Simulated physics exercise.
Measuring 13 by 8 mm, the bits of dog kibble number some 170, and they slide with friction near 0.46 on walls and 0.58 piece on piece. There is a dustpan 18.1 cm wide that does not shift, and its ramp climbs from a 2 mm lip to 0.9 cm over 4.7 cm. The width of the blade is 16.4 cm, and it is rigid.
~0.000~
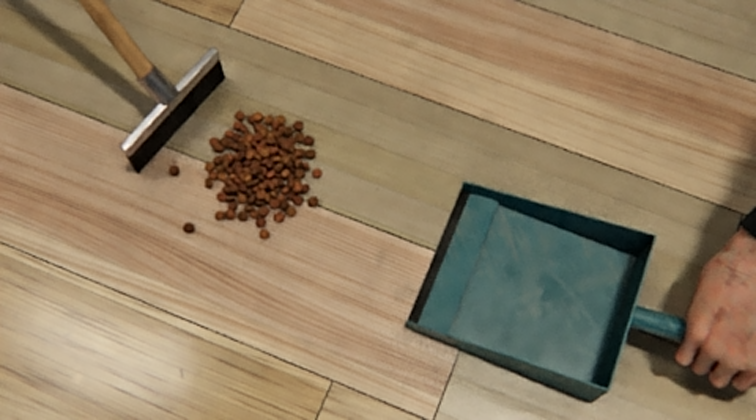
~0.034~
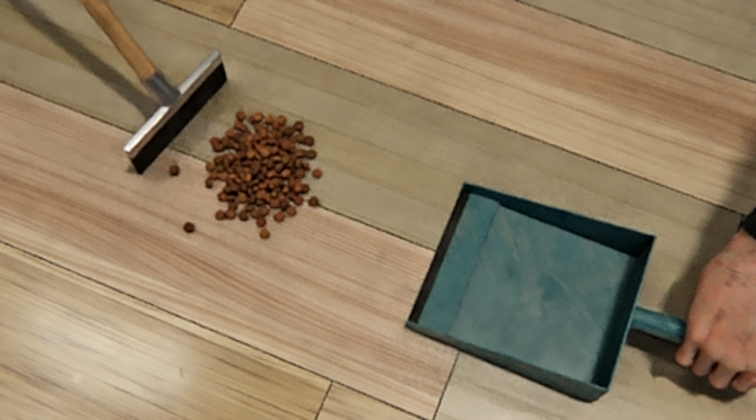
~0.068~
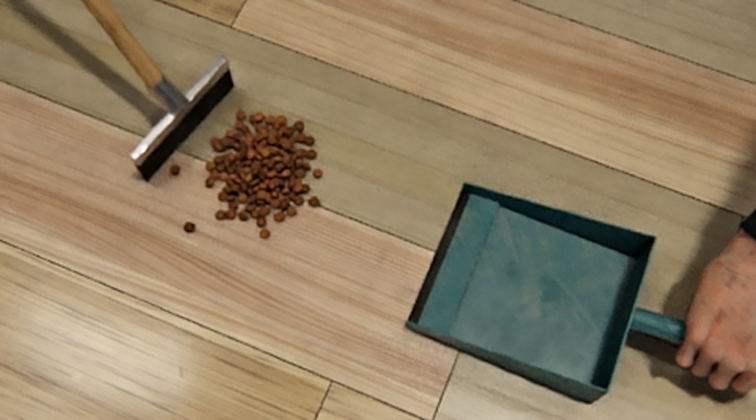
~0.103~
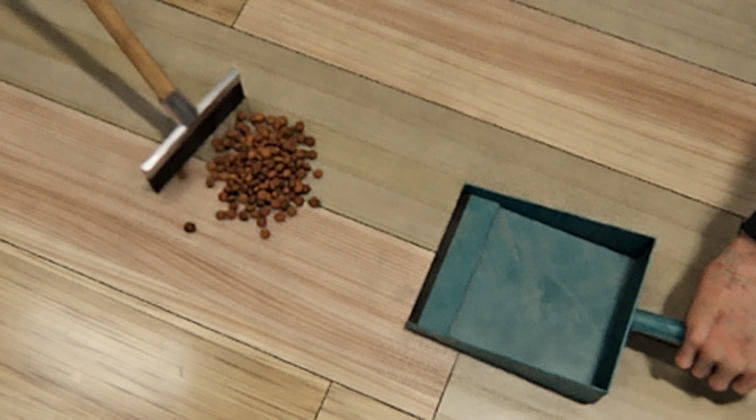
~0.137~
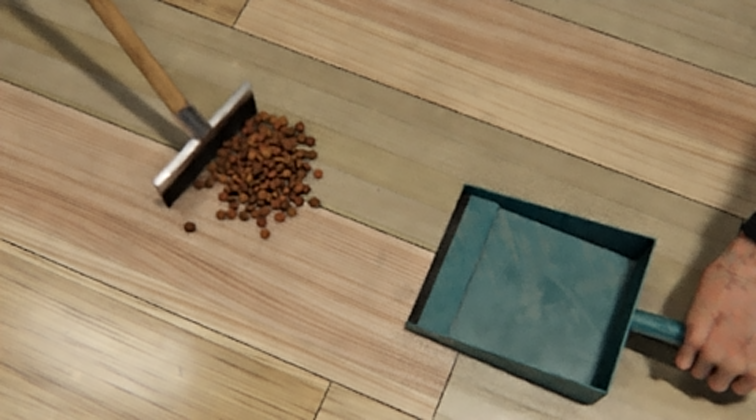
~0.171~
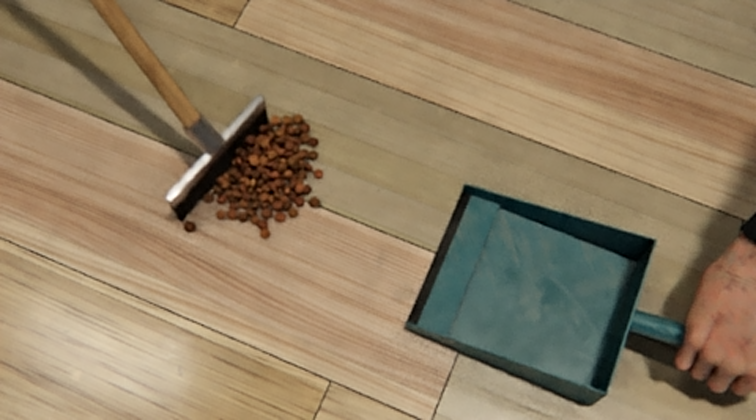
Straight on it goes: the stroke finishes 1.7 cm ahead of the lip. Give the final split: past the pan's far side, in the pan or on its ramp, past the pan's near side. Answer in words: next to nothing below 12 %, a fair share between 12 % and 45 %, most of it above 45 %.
Far side - next to nothing; pan - a fair share; near side - a fair share.
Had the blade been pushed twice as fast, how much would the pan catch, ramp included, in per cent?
Then around 30 per cent.
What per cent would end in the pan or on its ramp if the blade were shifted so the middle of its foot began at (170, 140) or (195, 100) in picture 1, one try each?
The two tries give some 5 % and some 25 %.
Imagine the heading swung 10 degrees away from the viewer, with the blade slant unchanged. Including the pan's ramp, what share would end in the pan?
30 per cent.
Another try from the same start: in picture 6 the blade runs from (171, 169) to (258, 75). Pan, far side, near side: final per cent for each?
The pan gets 25, the far side 5 and the near side 0.
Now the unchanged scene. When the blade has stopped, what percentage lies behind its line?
Something like 30 per cent, roughly.
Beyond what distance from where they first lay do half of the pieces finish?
That distance is close to 26 cm.
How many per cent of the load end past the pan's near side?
Something like 40 percent.
After 0.36 s, middle of the blade 16 cm from the lip; 0 % over the lip, far side 5 %, near side 5 %.
After 0.49 s, middle of the blade 7 cm from the lip; 0 % over the lip, far side 5 %, near side 30 %.
After 0.75 s, middle of the blade 4 cm from the lip; 15 % over the lip, far side 5 %, near side 40 %.
In the end, at 1.3 s, far side 5 %, pan 15 %, near side 40 %, in front of the lip or behind the blade 40 %.
